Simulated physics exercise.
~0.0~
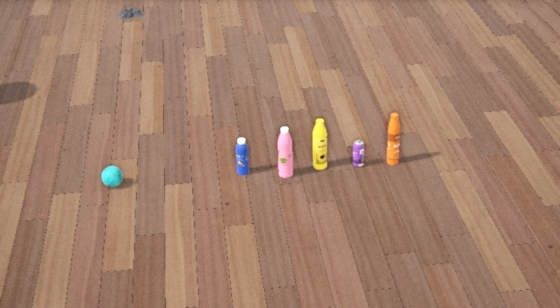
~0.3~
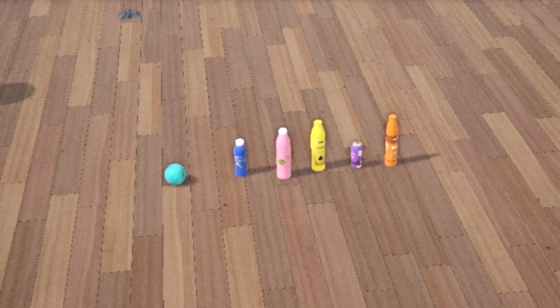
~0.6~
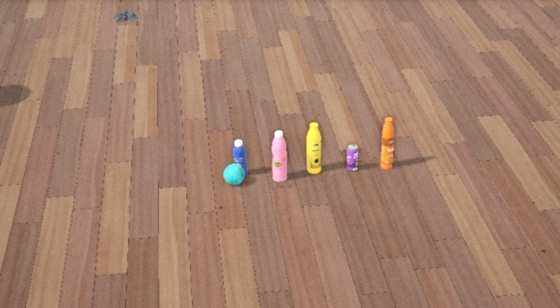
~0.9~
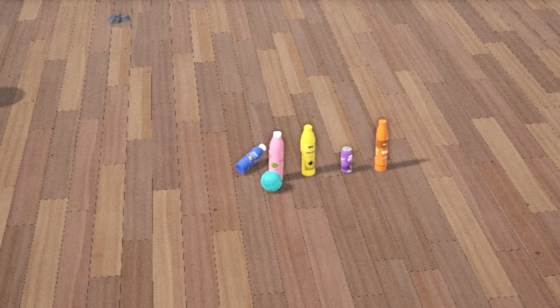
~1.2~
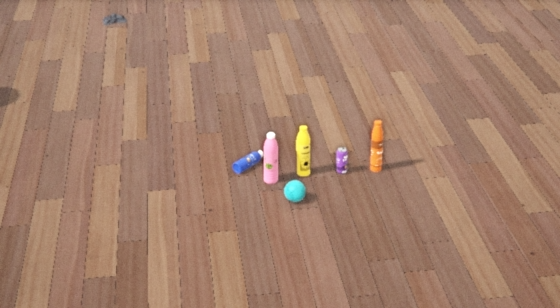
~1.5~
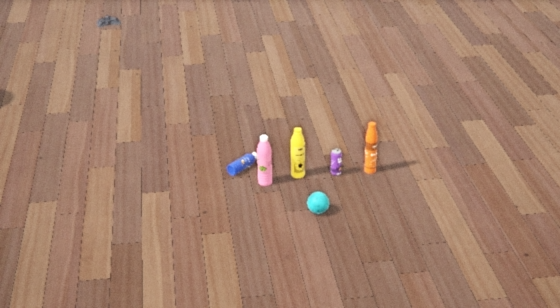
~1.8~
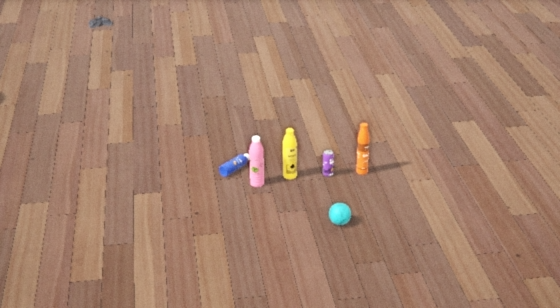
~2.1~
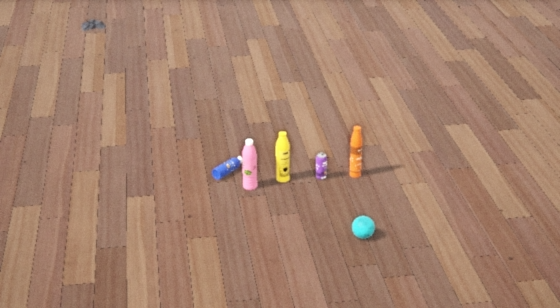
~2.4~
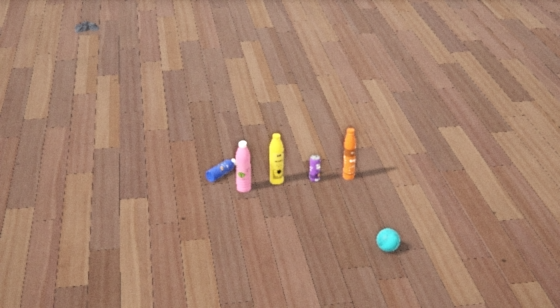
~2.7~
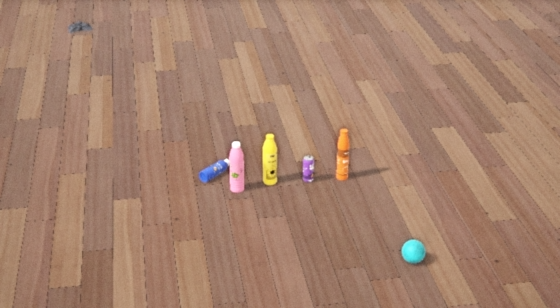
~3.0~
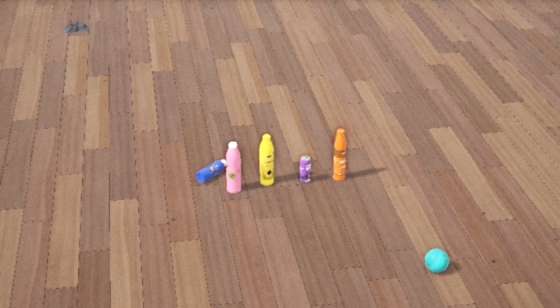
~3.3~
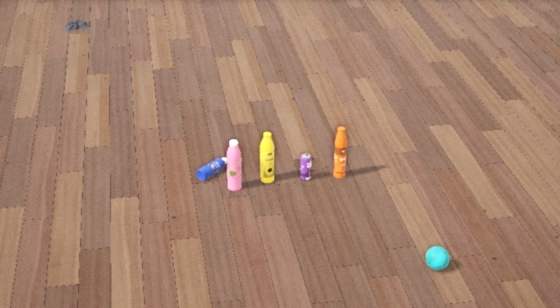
The video shows a turquoise ball rolling right across a wooden floor toward five upright bottles and containers, knocking over the blue bottle at the left end. The ball veers past the others toward the lower right and stops, leaving the pink, yellow, purple and orange ones standing.
